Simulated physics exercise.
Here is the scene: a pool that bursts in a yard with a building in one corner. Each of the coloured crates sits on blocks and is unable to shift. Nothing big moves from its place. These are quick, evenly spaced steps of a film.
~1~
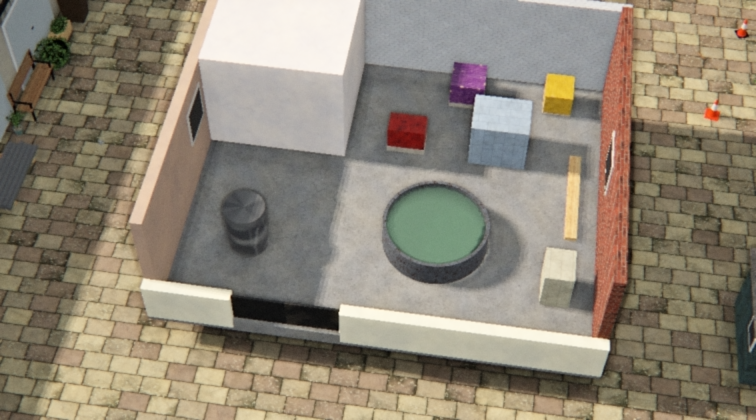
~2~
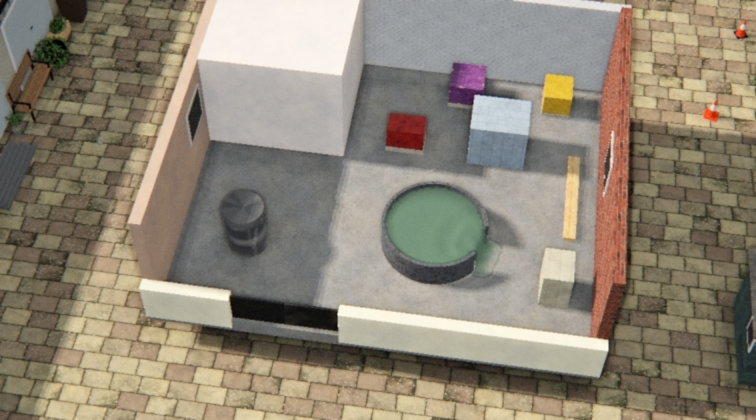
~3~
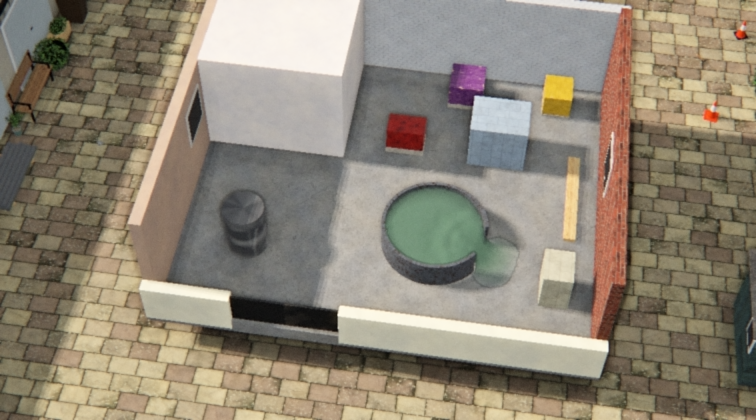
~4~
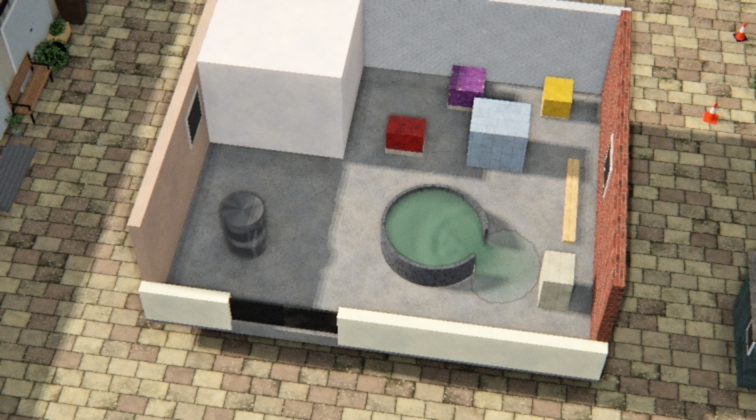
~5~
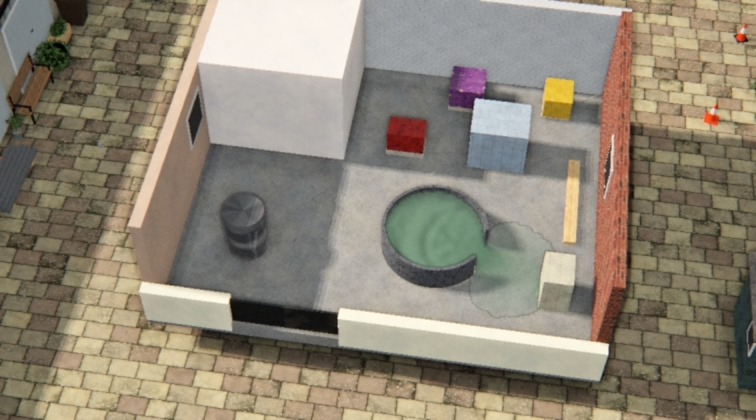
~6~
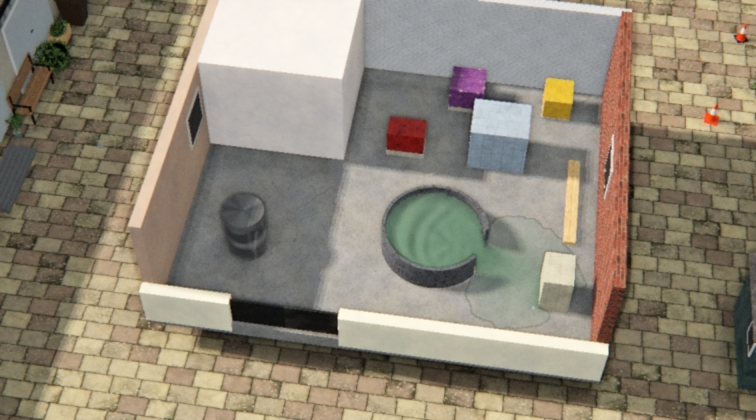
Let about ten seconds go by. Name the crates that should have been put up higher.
One by one: The red crate sits high enough. The yellow crate sits too low. The purple crate sits high enough.
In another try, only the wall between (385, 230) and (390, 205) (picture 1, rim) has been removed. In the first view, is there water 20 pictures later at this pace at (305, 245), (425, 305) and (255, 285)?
In sequence: Inundated, untouched, inundated.
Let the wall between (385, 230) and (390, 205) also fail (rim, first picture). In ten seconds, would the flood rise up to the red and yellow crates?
Red: Untouched; yellow: Untouched.
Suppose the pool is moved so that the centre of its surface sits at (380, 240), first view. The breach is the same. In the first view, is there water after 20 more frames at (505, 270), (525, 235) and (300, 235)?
Submerged, submerged, untouched.
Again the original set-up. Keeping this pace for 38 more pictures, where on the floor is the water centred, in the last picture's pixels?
It's close to (488, 252).
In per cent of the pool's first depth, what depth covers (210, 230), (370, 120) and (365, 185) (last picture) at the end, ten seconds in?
The three come to near 2, 0 and 0 per cent respectively.
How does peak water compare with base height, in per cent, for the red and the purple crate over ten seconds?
20 and 70 per cent, in that order.
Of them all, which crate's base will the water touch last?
It's the one in red.
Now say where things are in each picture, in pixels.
The pool at (436, 225) is whole and still, in the first frame.
Water pours out at (481, 252) and has run to (494, 243), in the second frame.
Water pours out at (480, 253) and has run to (513, 249), in the third frame.
The front is at (536, 275), out from the gap at (480, 255), in the fourth frame.
Water pours out at (481, 256) and has run to a hidden place, in the fifth frame.
The front is at (580, 284), out from the gap at (481, 256), in the sixth frame.
A moment on, water covers 10 % of the floor; the red crate not reached, the yellow crate not reached, the purple crate not reached.
Next, water covers 15 % of the floor; the red crate not reached, the yellow crate not reached, the purple crate not reached.
Then, water covers 30 % of the floor; the red crate not reached, the yellow crate water round its plinth, the purple crate not reached.
Later, water covers 45 % of the floor; the red crate not reached, the yellow crate water round its plinth, the purple crate water round its plinth.
In the end, water covers 70 % of the floor; the red crate stayed above the water, the yellow crate was topped, the purple crate stayed above the water.
